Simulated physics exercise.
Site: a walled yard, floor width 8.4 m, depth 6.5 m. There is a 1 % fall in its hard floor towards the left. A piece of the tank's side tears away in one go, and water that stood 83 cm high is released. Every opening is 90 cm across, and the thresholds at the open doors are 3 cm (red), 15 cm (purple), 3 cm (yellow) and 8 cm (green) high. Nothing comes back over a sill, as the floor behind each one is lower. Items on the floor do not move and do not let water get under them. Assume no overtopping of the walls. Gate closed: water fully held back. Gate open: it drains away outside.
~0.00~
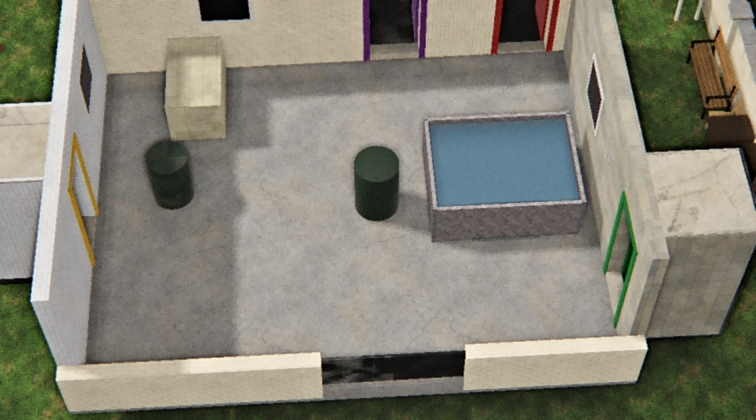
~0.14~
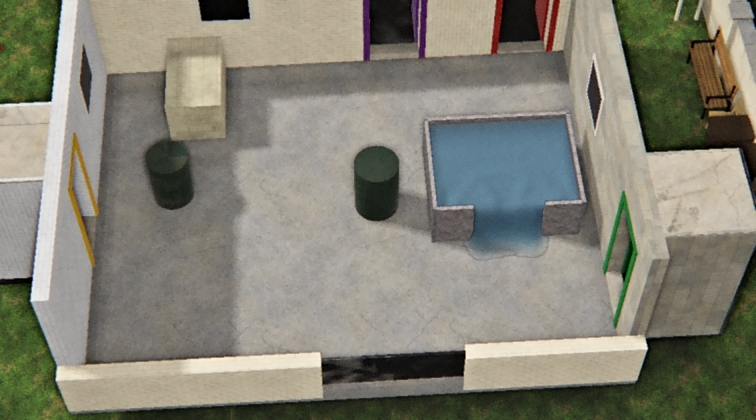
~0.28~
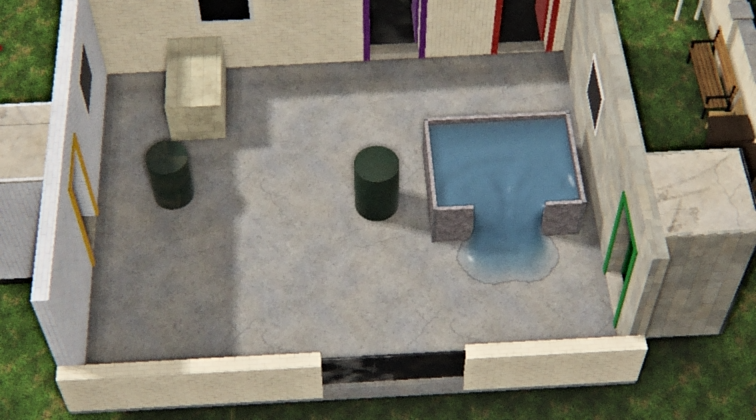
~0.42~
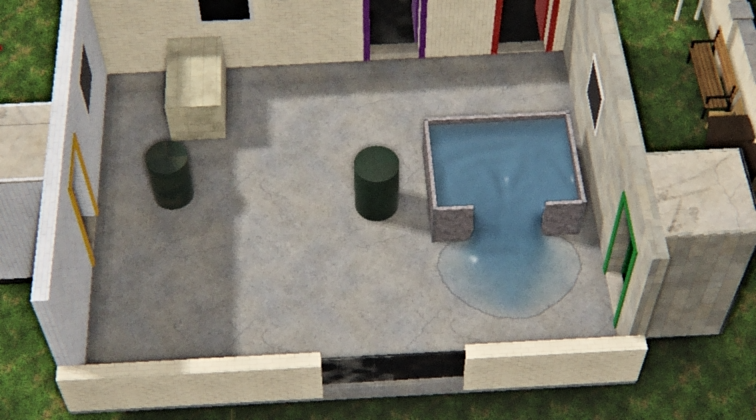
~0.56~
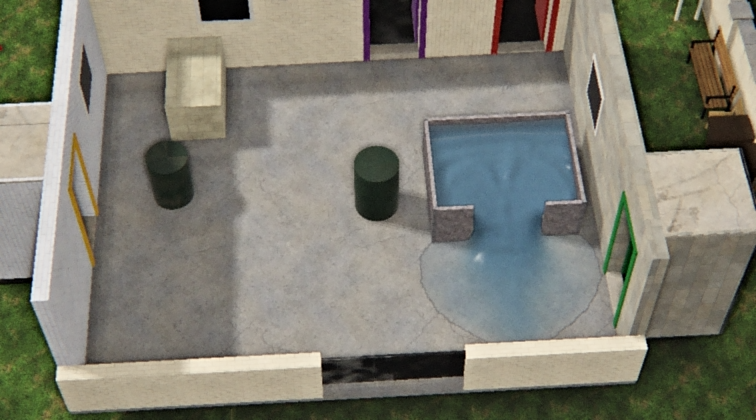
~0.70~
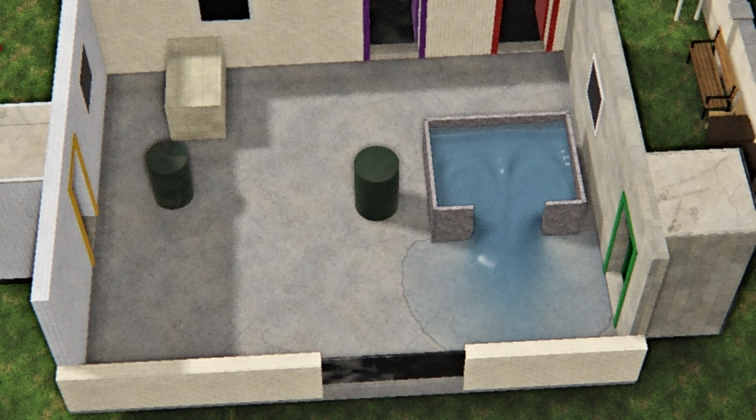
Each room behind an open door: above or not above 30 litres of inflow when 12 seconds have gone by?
My prediction: The red door will overshoot the limit. The purple door will undershoot the limit. The yellow door will overshoot the limit. The green door will overshoot the limit.
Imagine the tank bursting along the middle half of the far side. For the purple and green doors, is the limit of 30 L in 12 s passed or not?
Purple: Exceeding the limit; green: Within the limit.
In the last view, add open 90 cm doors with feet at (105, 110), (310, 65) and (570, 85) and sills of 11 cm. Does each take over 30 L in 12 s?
Door 1: Higher; door 2: Lower; door 3: Lower.
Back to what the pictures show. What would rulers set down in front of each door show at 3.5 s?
Red 0 cm, purple 0 cm, yellow 0 cm, green 21 cm.
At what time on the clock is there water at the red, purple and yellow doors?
The red door is reached at 4.5 s, purple at 6.5 s, yellow at 3.6 s.
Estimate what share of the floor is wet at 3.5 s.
Some 45 per cent of the floor is wet.
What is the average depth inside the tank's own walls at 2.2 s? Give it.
I'd put the mean depth near 43 centimetres.
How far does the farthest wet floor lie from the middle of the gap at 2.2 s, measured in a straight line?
Distance: Approx. 5.8 m.
After 1.4 s water covers 15 % of the floor and is deepest (61 cm) near (615, 358); red door not reached, purple door not reached, yellow door not reached, green door 15 cm at the sill, 4 L in.
After 2.2 s water covers 25 % of the floor and is deepest (44 cm) near (512, 364); red door not reached, purple door not reached, yellow door not reached, green door 26 cm at the sill, 57 L in.
After 3.5 s water covers 45 % of the floor and is deepest (29 cm) near (524, 364); red door not reached, purple door not reached, yellow door not reached, green door 21 cm at the sill, 150 L in.
After 7.0 s water covers 70 % of the floor and is deepest (18 cm) near (157, 71); red door 8 cm at the sill, 37 L in, purple door 1 cm at the sill, 0 L in, yellow door 11 cm at the sill, 80 L in, green door 13 cm at the sill, 260 L in.
After 12.0 s water covers 80 % of the floor and is deepest (17 cm) near (105, 112); red door 4 cm at the sill, 68 L in, purple door 2 cm at the sill, 0 L in, yellow door 10 cm at the sill, 205 L in, green door 6 cm at the sill, 271 L in.
